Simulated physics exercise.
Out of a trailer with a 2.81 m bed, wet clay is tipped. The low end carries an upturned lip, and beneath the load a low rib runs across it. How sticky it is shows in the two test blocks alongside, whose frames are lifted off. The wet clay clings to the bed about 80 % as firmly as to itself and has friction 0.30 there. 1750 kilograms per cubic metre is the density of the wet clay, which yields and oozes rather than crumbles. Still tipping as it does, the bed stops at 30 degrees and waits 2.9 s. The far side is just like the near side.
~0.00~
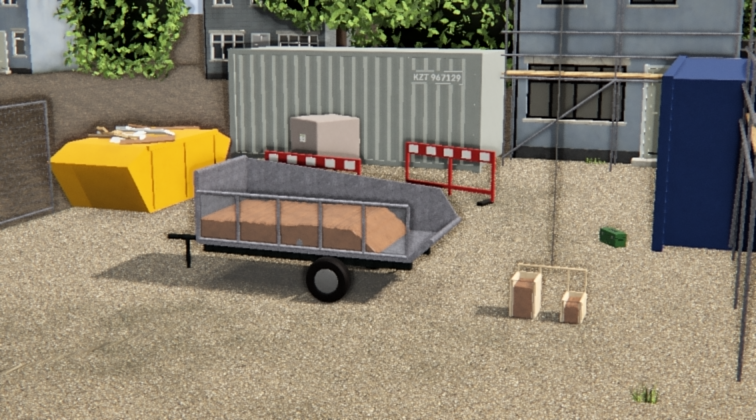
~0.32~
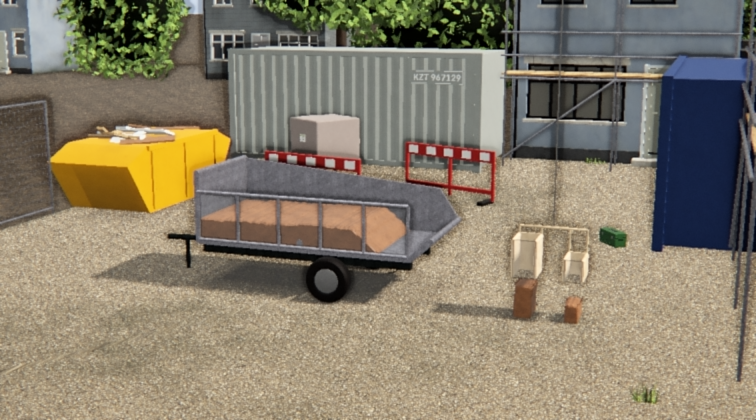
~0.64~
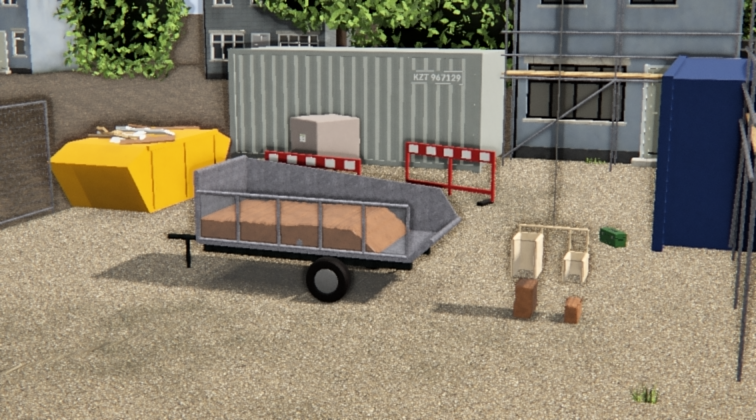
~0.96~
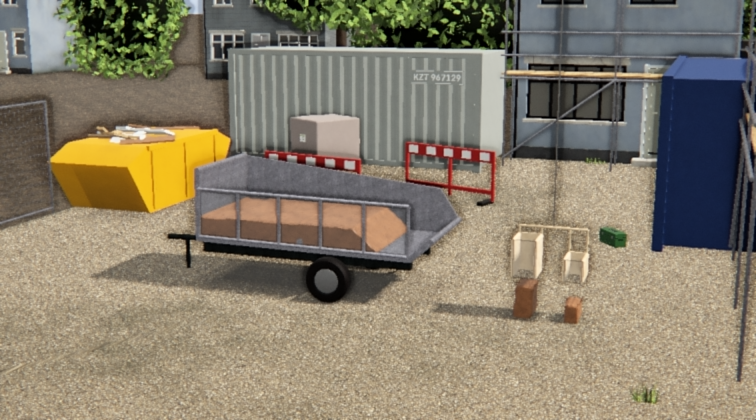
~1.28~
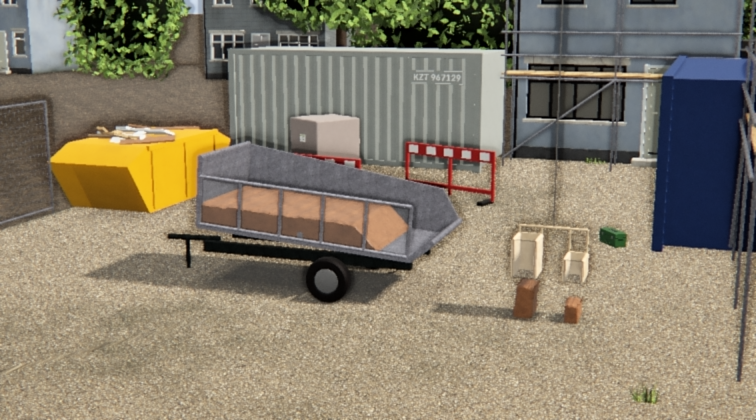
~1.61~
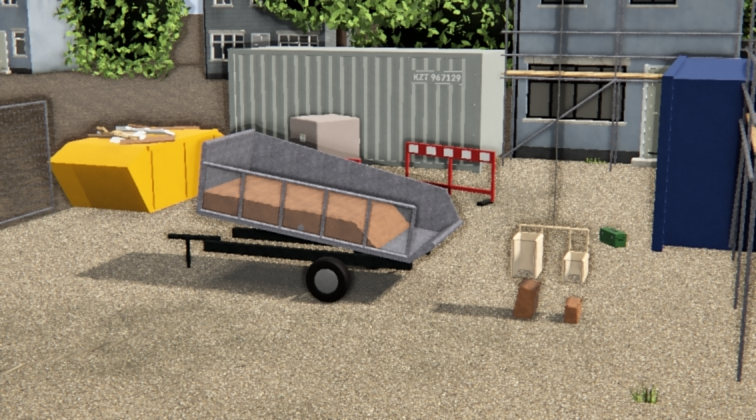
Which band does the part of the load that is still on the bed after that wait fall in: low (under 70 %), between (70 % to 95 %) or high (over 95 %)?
High.
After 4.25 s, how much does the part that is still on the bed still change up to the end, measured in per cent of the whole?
Roughly 0 %.
After 2.39 s, the tilt is 17 degrees and 100 % is on the bed.
After 3.32 s, the tilt is 27 degrees and 100 % is on the bed.
After 4.25 s, the tilt is 30 degrees and 100 % is on the bed.
After 5.18 s, the tilt is 30 degrees and 100 % is on the bed.
After 6.63 s, the tilt is 30 degrees and 100 % is on the bed.
